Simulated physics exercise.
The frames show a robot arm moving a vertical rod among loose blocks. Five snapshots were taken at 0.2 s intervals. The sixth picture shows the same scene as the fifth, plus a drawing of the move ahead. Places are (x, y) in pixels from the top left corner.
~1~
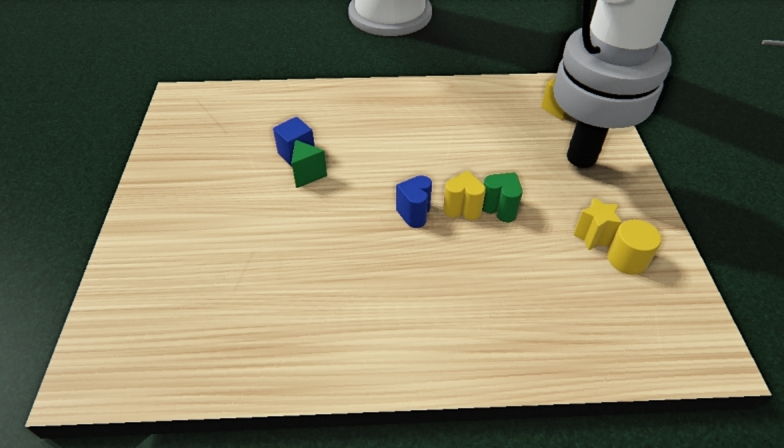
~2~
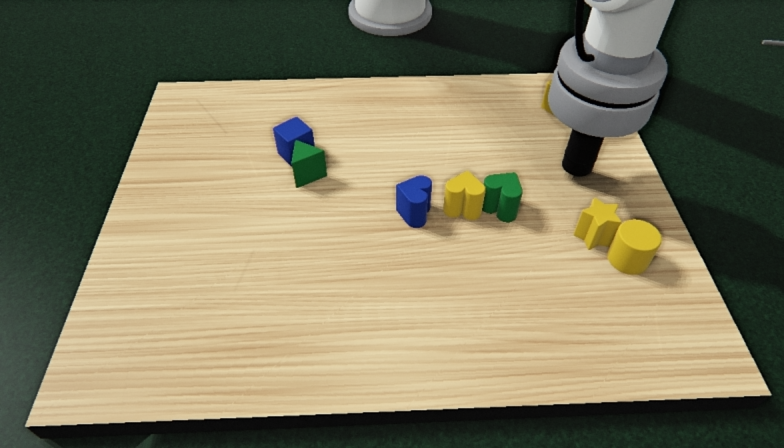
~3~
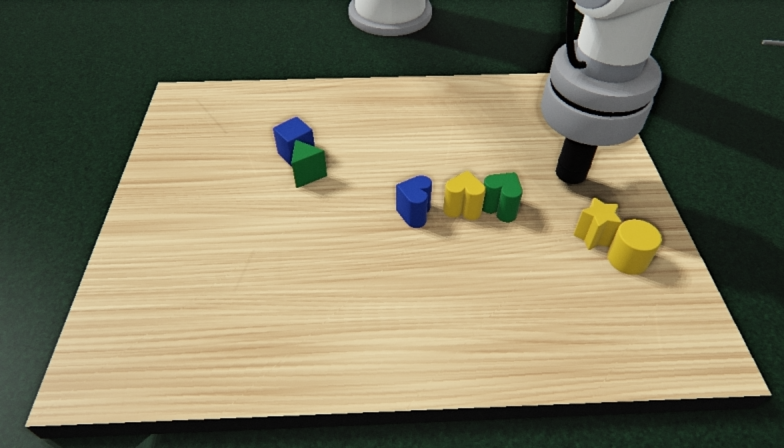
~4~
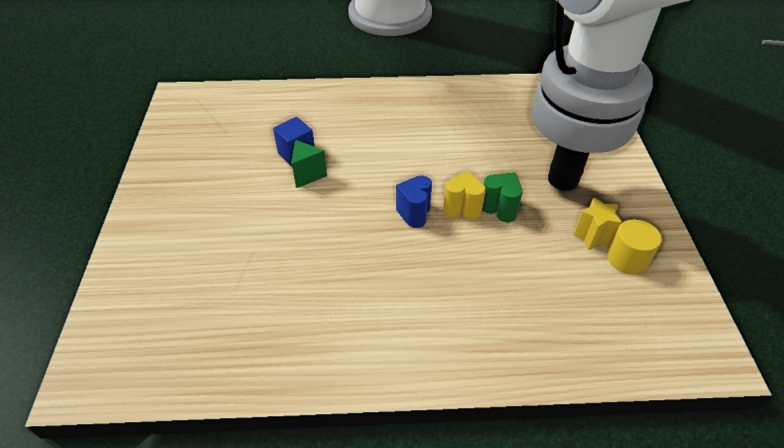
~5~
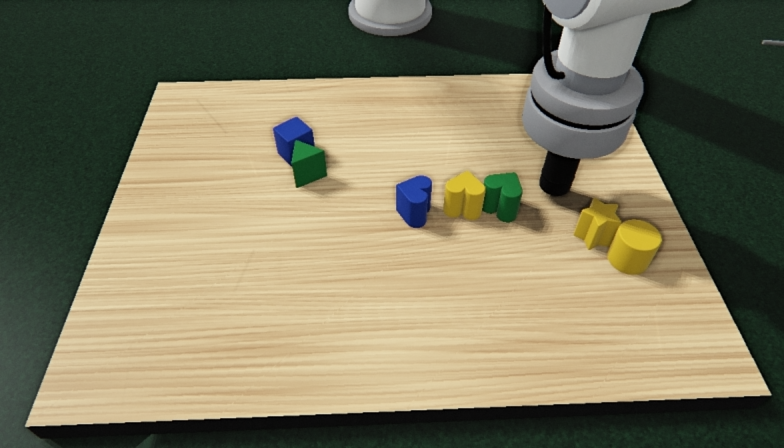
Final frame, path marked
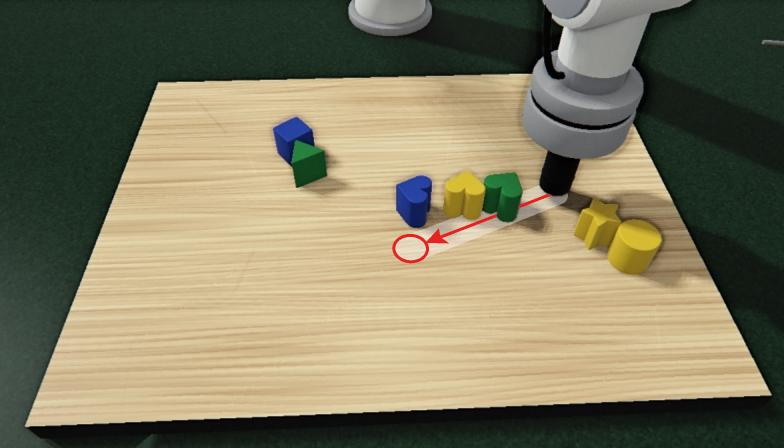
In this clip, a robot arm slowly moves a black vertical rod toward the viewer and slightly left over a wooden board, passing between the green heart-shaped block and the yellow star, while the blue, green and yellow blocks stay still.
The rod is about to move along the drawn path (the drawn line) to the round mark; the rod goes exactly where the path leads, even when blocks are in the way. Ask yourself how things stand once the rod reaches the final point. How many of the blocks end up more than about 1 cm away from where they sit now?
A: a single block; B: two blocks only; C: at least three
C
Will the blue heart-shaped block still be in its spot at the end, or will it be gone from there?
Put simply, it goes somewhere else.
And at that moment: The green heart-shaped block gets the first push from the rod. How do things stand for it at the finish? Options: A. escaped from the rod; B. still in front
B
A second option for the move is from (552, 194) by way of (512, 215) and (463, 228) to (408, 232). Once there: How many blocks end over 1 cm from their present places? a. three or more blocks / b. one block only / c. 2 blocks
a.
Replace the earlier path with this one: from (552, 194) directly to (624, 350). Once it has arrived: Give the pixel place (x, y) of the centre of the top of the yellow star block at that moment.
Final place: (622, 232).
Drawn move, from (552, 194) to (411, 248).
The first path, step by step. One third of the way, rod (509, 204); blue heart-shaped block (413, 187), turned 10° anticlockwise; yellow heart-shaped block (447, 187), turned 40° clockwise; green heart-shaped block (483, 193).
Two thirds of the way, rod (461, 222); blue heart-shaped block (404, 184), turned 15° anticlockwise; yellow heart-shaped block (432, 190), turned 80° clockwise; green heart-shaped block (437, 217), turned 30° anticlockwise.
At the end, rod (411, 241); blue heart-shaped block (400, 182); yellow heart-shaped block (428, 190), turned 95° clockwise; green heart-shaped block (385, 240), turned 40° anticlockwise; yellow star block still.
